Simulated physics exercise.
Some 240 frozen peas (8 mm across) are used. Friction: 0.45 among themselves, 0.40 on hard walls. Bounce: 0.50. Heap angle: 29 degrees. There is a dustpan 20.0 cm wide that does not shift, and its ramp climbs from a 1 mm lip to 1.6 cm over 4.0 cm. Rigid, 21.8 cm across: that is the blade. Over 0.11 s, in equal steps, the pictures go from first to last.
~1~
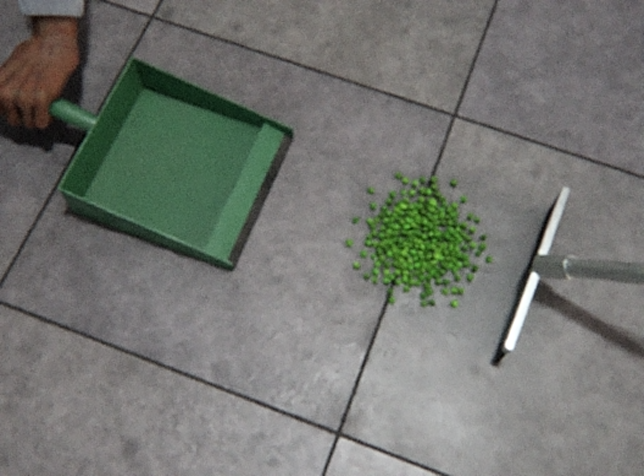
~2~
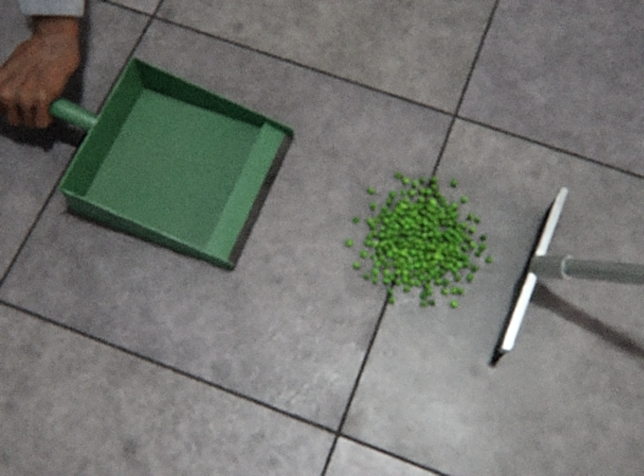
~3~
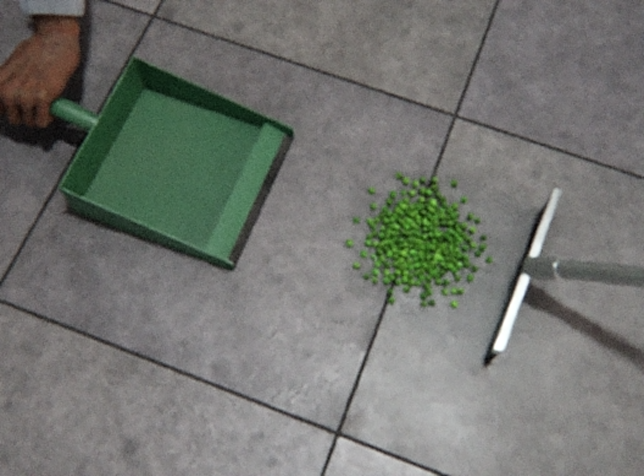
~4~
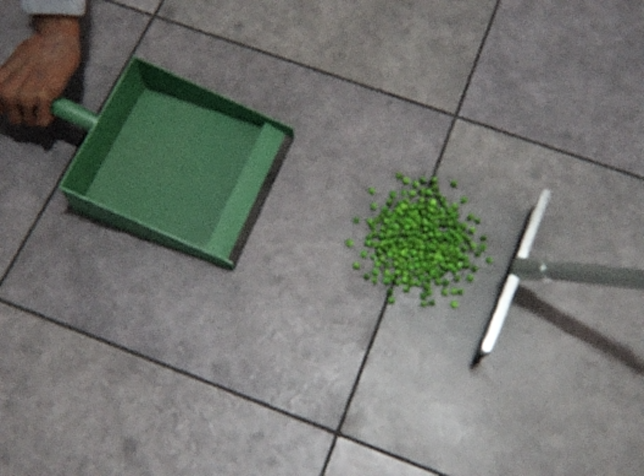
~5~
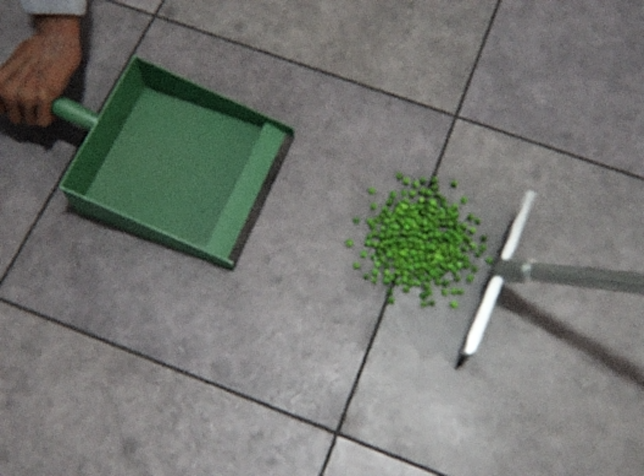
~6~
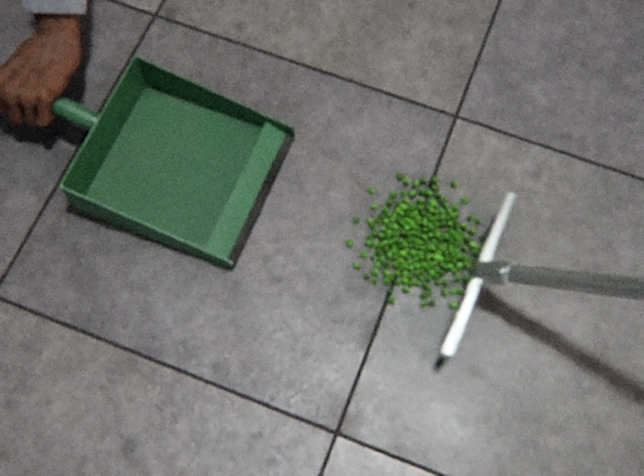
On a gray tiled floor, a hand held a green dustpan still at the left while a white-edged blade on a gray handle slid left until it touched the edge of a pile of green peas.
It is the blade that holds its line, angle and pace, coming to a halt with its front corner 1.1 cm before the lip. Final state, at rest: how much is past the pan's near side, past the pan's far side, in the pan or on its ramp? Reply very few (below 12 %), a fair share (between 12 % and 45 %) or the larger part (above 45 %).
Past the pan's near side - a fair share; past the pan's far side - a fair share; in the pan or on its ramp - a fair share.
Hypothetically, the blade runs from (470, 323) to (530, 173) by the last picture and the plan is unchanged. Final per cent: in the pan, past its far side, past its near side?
Pan 30 % / far 30 % / near 10 %.
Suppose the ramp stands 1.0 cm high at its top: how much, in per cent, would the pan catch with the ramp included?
Estimate with the new ramp: Some 25 in a hundred.
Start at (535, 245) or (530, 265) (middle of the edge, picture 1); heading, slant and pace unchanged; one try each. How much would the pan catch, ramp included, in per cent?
Close to 35 in a hundred, then close to 30 in a hundred.
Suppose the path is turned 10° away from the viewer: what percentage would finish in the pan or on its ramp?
My guess is some 40 percent.
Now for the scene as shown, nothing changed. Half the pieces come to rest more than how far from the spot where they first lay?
20 cm, roughly.
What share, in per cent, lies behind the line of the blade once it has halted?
Some 25 percent of it.
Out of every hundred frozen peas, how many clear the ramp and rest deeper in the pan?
Around 10 percent.
Then, 0.14 s after the last picture, middle of the blade 14 cm from the lip; 0 % over the lip, far side 10 %, near side 5 %.
Then, 0.23 s after the last picture, middle of the blade 5 cm from the lip; 0 % over the lip, far side 15 %, near side 15 %.
Then, 0.46 s after the last picture, middle of the blade 2 cm from the lip; 30 % over the lip, far side 20 %, near side 20 %.
In the end, near side 20 %, far side 20 %, pan 20 %, in front of the lip or behind the blade 40 %.
